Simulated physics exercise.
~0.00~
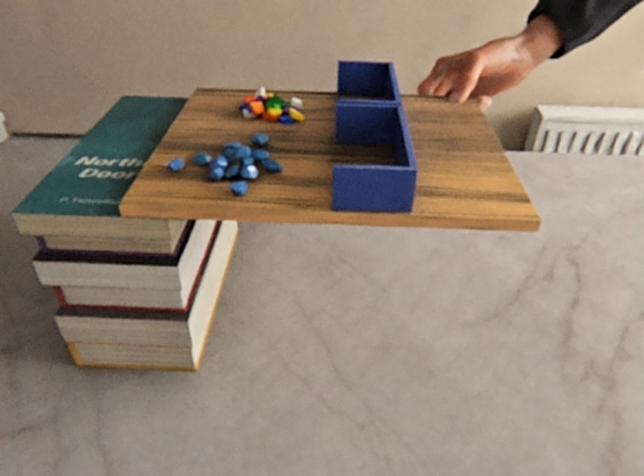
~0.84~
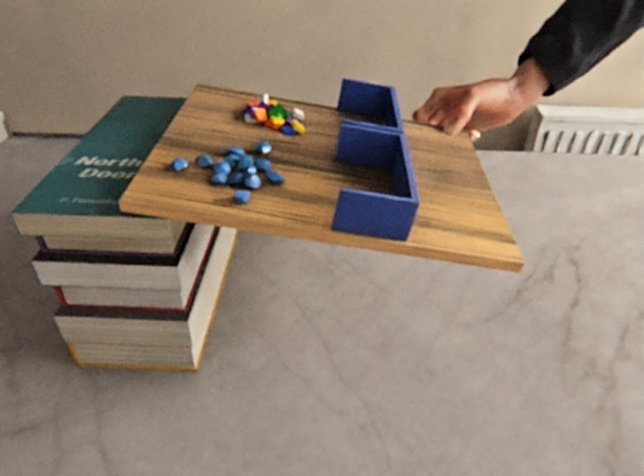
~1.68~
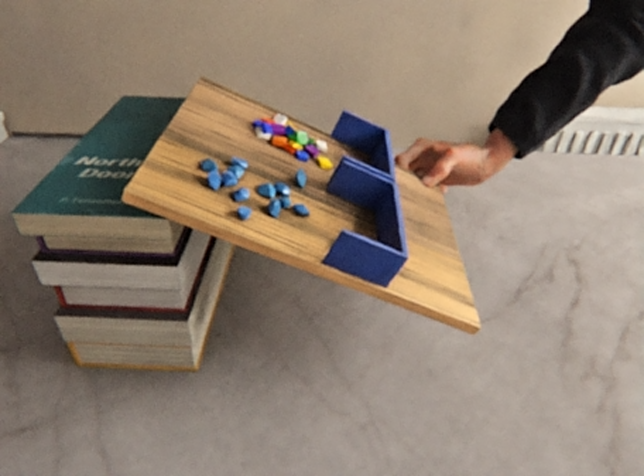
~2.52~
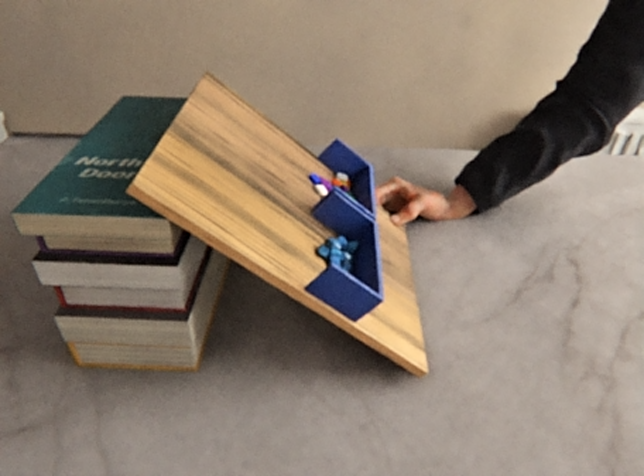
A hand lowers one end of a board, and small pieces slide into blue barriers.
